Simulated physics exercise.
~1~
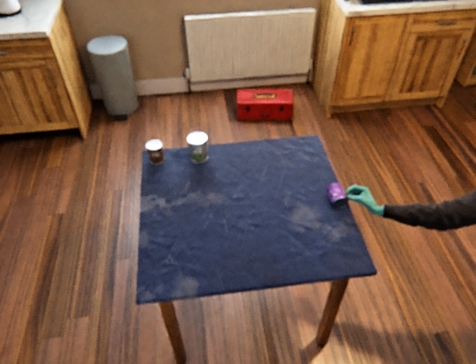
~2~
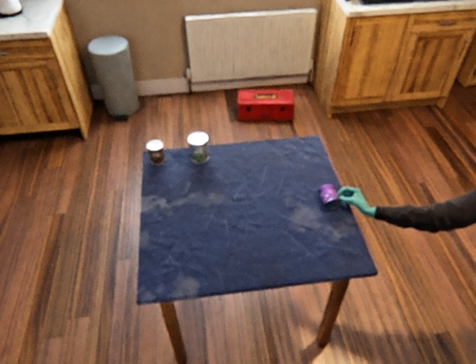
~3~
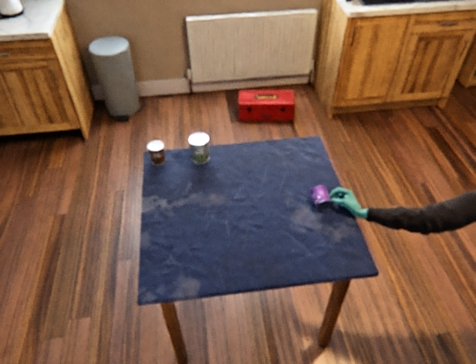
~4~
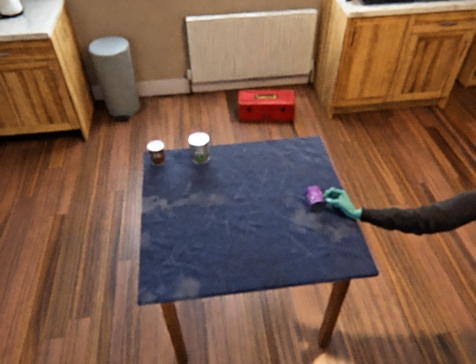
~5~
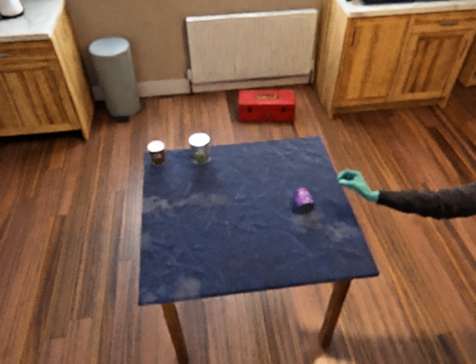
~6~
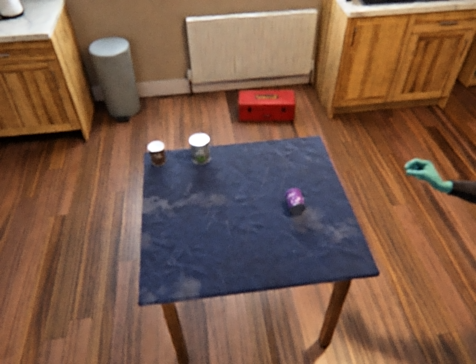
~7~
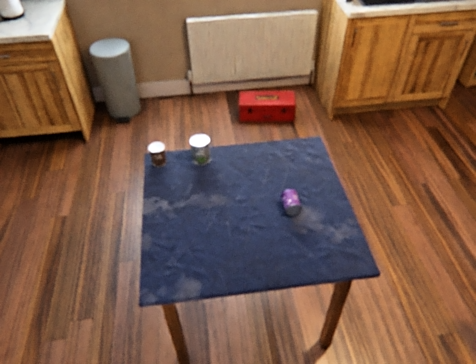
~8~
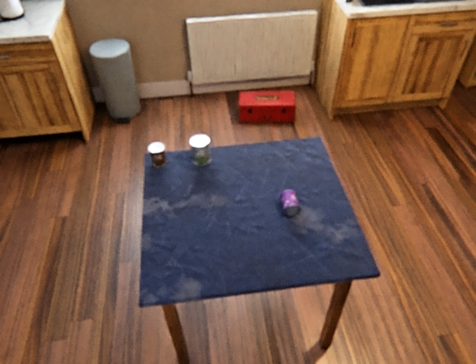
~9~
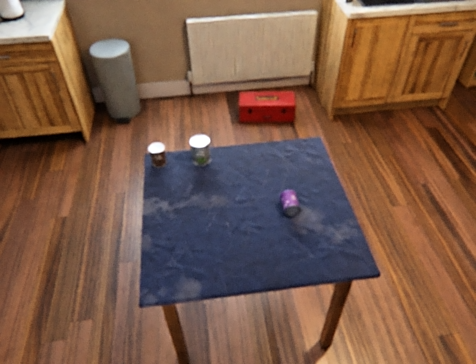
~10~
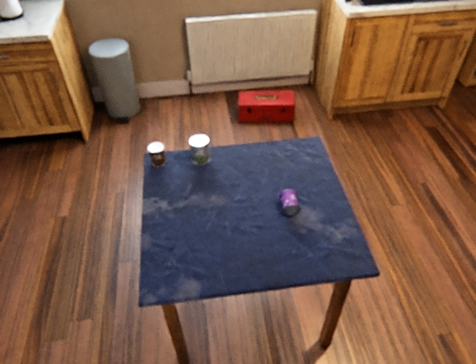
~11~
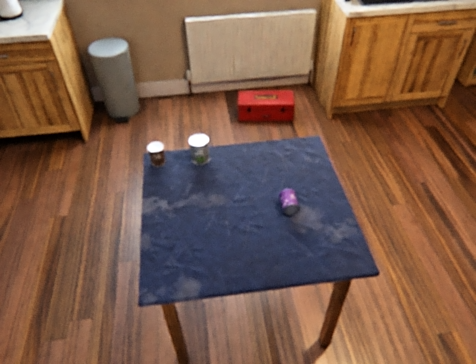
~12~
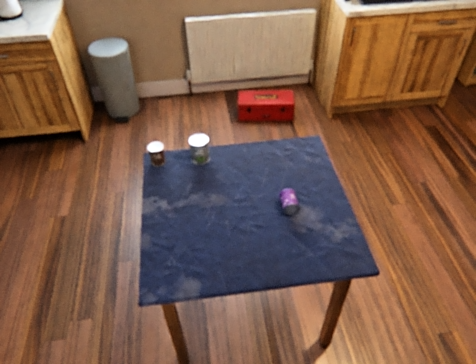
A purple tin lying on its side was pushed left across a dark blue tabletop by a green-gloved hand, which let go and drew back, and the tin rolled a little farther before stopping on the table, while two other tins stayed put.
